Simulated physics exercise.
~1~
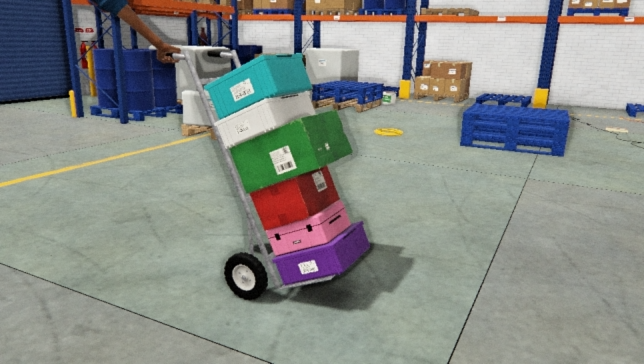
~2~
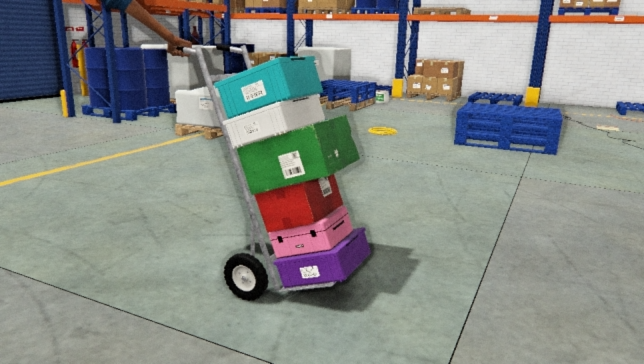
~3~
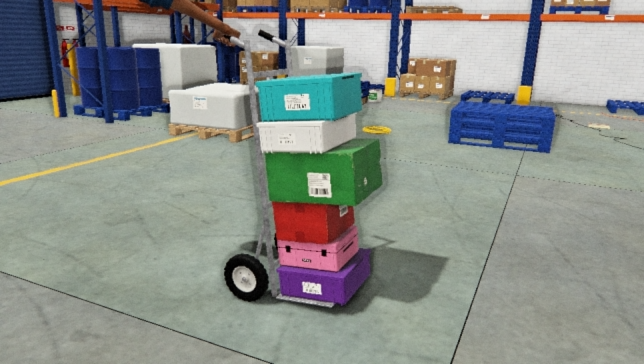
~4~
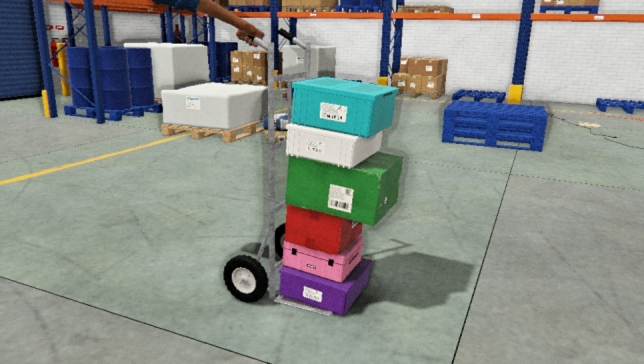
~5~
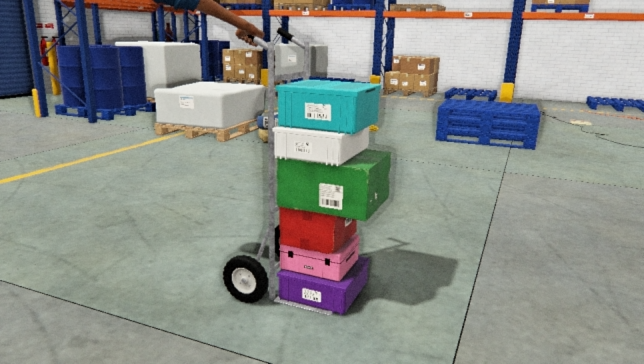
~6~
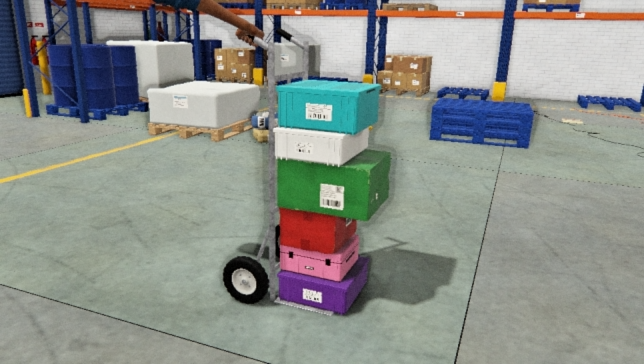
Stack of six colourful boxes on a sack truck tipping from leaning back to upright, rocking slightly and settling still stacked.
